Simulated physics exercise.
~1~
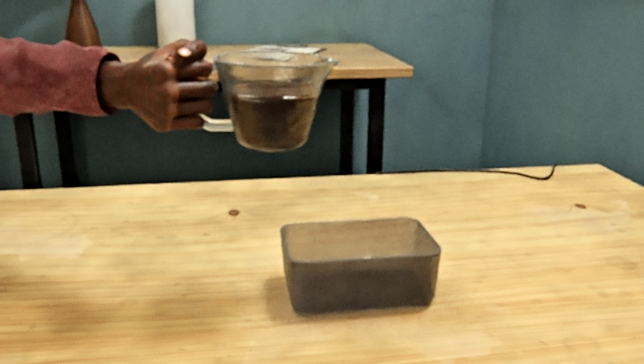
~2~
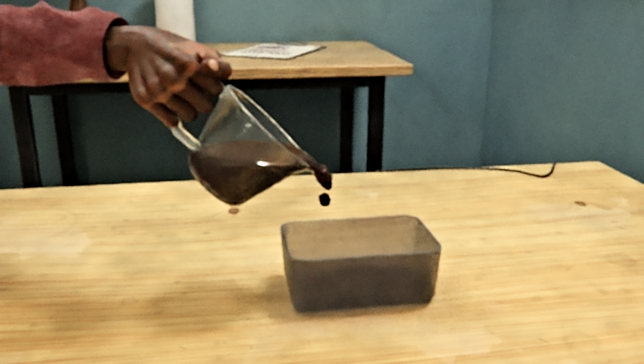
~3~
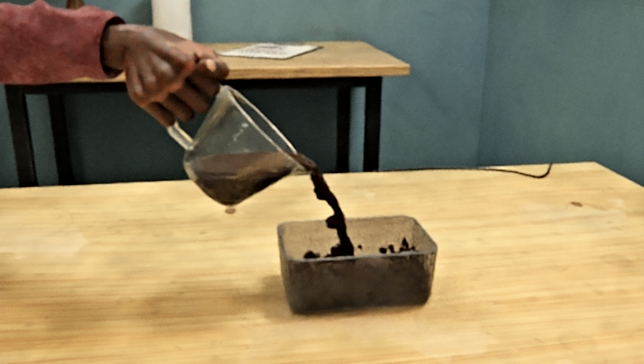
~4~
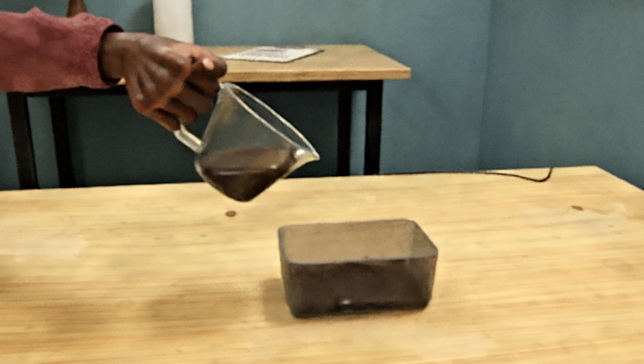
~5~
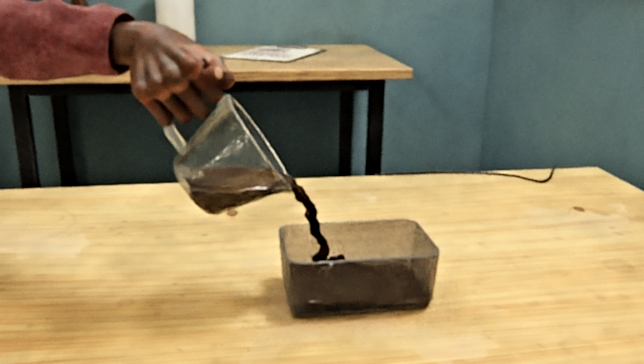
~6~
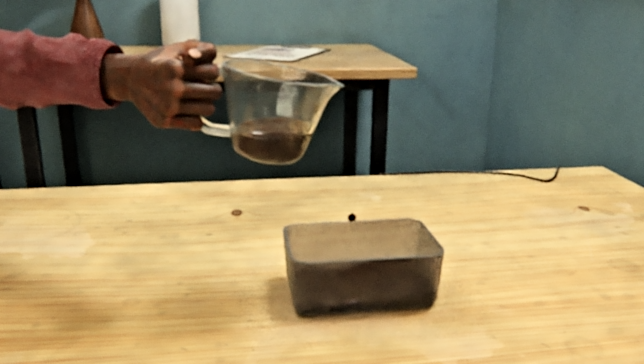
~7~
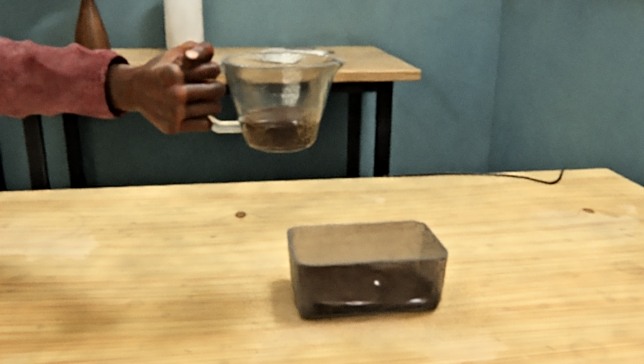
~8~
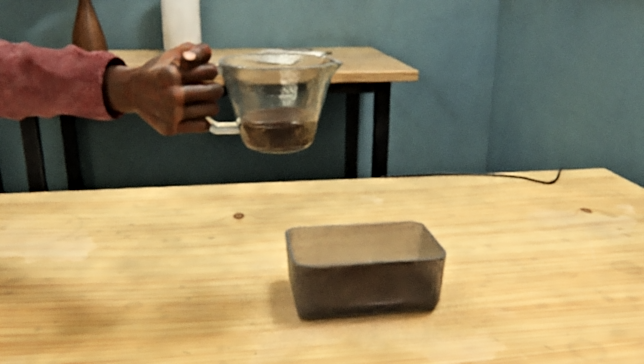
In this clip, a hand holds a clear jug of dark liquid left of a rectangular container on a wooden table, tilts it to pour, eases back, then pours again before raising it level, with some liquid left in the jug and dark liquid in the container.
